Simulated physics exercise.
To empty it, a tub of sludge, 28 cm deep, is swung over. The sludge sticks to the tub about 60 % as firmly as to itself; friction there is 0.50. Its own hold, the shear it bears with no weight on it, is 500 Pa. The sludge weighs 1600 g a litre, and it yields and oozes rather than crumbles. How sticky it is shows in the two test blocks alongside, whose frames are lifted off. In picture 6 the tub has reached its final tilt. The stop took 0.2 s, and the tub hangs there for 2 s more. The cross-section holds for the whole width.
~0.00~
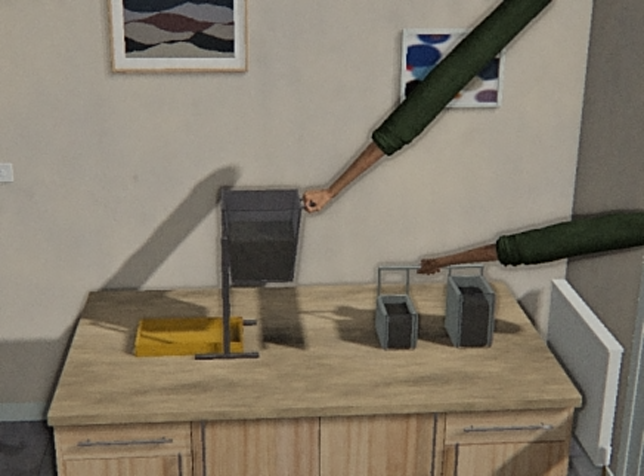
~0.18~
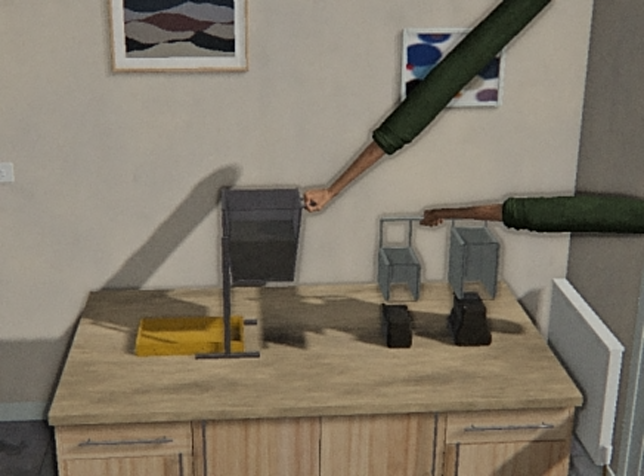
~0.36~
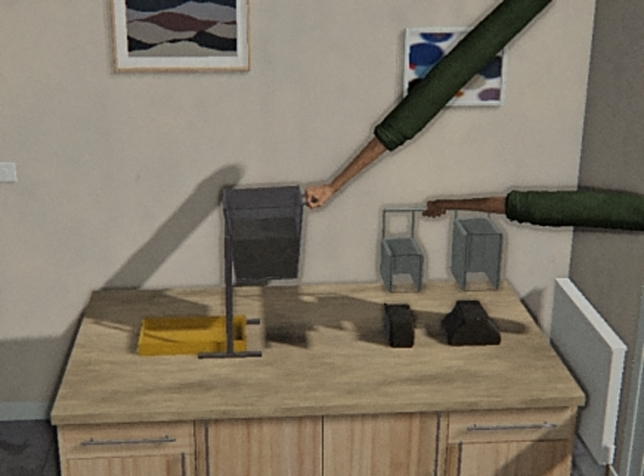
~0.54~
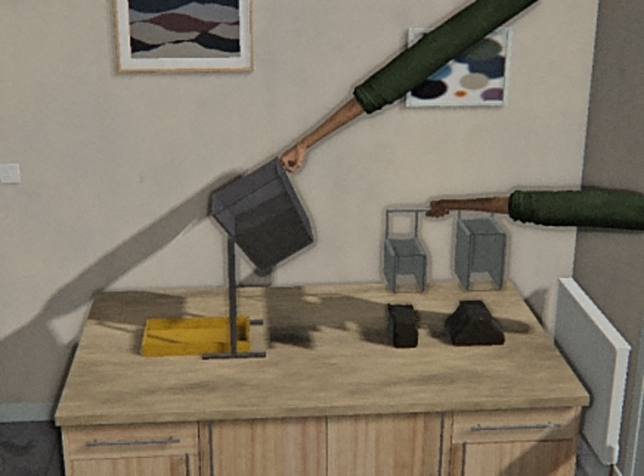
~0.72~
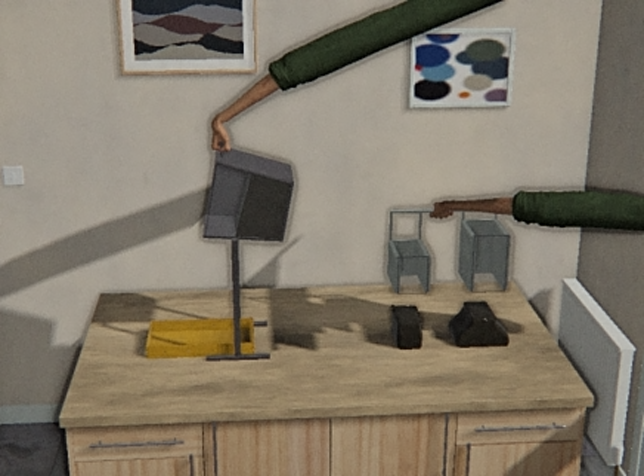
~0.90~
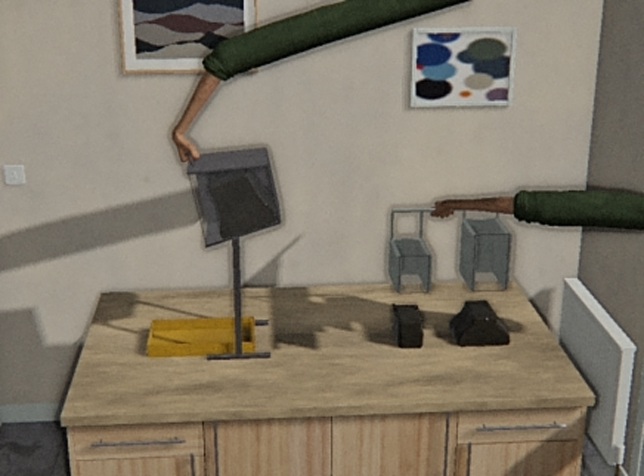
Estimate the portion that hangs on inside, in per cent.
The portion that hangs on inside is near 0 %.
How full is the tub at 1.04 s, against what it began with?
About 80 %.
After 1.04 s, the tub is at 101 degrees and holds 78 %.
After 1.21 s, the tub is at 101 degrees and holds 38 %.
After 1.38 s, the tub is at 101 degrees and holds 24 %.
After 1.55 s, the tub is at 101 degrees and holds 8 %.
After 2.90 s, the tub is at 101 degrees and holds 0 %.
